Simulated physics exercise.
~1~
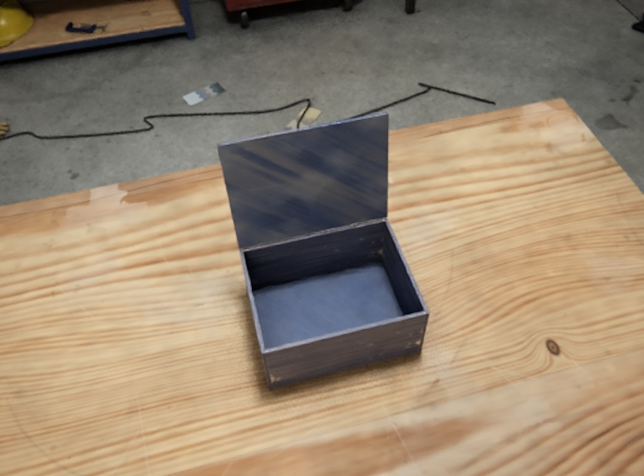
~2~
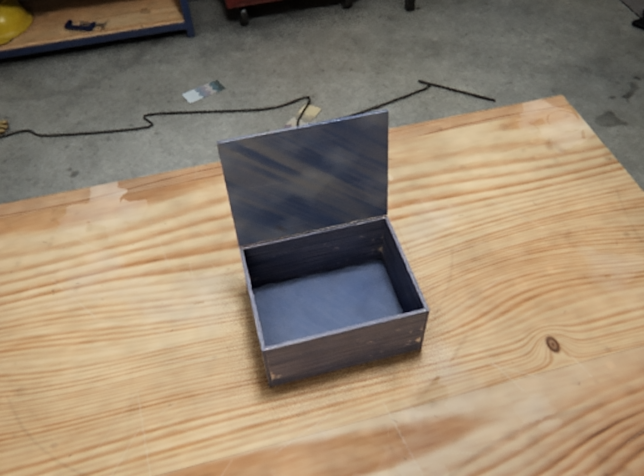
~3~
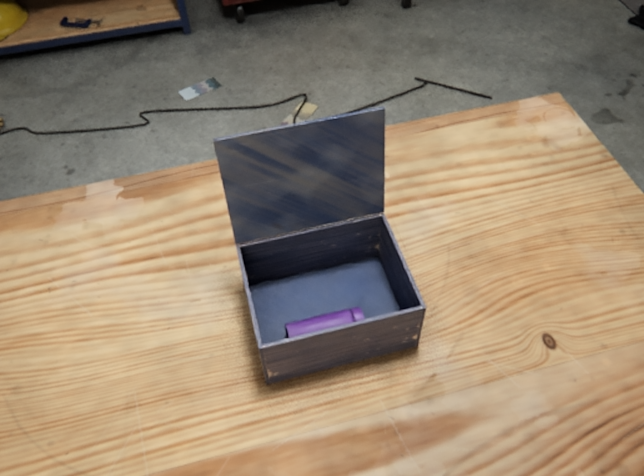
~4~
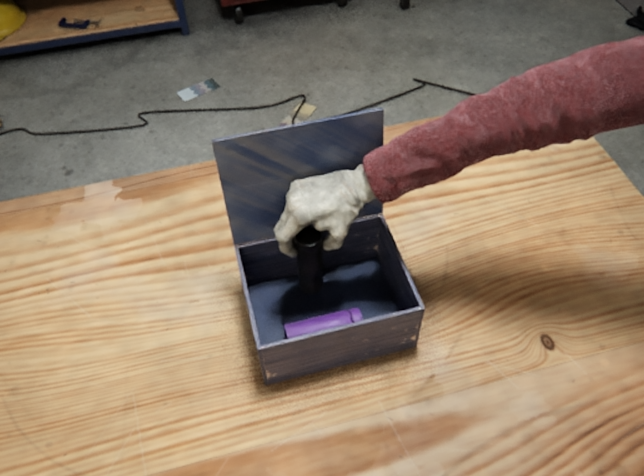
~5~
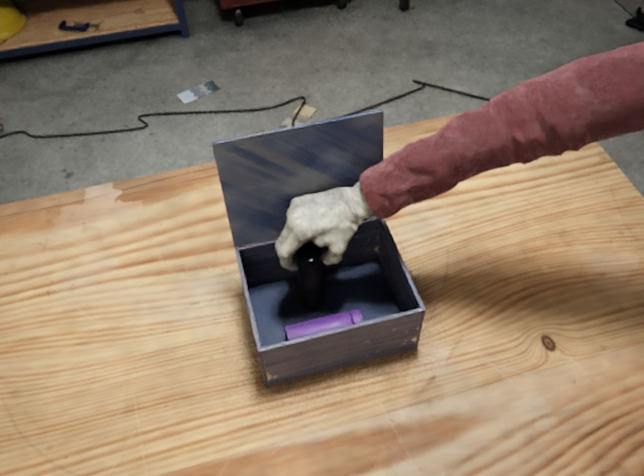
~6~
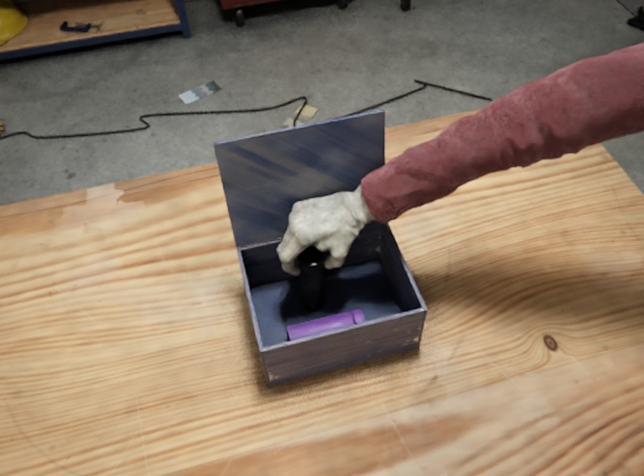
A gloved hand lowers a black shaker into an open box beside a purple object.
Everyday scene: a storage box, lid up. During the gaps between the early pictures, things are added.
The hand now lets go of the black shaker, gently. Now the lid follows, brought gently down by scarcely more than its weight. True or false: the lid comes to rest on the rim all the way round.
False, it is held up.
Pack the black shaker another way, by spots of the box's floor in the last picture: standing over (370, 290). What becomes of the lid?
Packed like that, it is kept open.
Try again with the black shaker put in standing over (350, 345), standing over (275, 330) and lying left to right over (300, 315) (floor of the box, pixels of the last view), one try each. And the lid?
In the first case it stays ajar; in the second case it stays ajar; in the third case it shuts flat.
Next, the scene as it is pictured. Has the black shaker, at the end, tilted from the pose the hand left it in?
It stays as it was set.
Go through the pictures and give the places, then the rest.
The last thing is not in view yet, in the first frame.
The last thing is not in view yet, in the second frame.
The last thing is not in view yet, in the third frame.
Coming down; black shaker (310, 262), in the fourth frame.
Coming down; black shaker (310, 276), in the fifth frame.
Put in, still held; black shaker (312, 279), in the sixth frame.
Then, 1.30 s later than the last frame, lid 75° above the rim.
Then, 1.70 s later than the last frame, lid 49° above the rim.
When it is over, lid 23° above the rim; both as before. End places, in pixels of the last picture, black shaker near (312, 280).
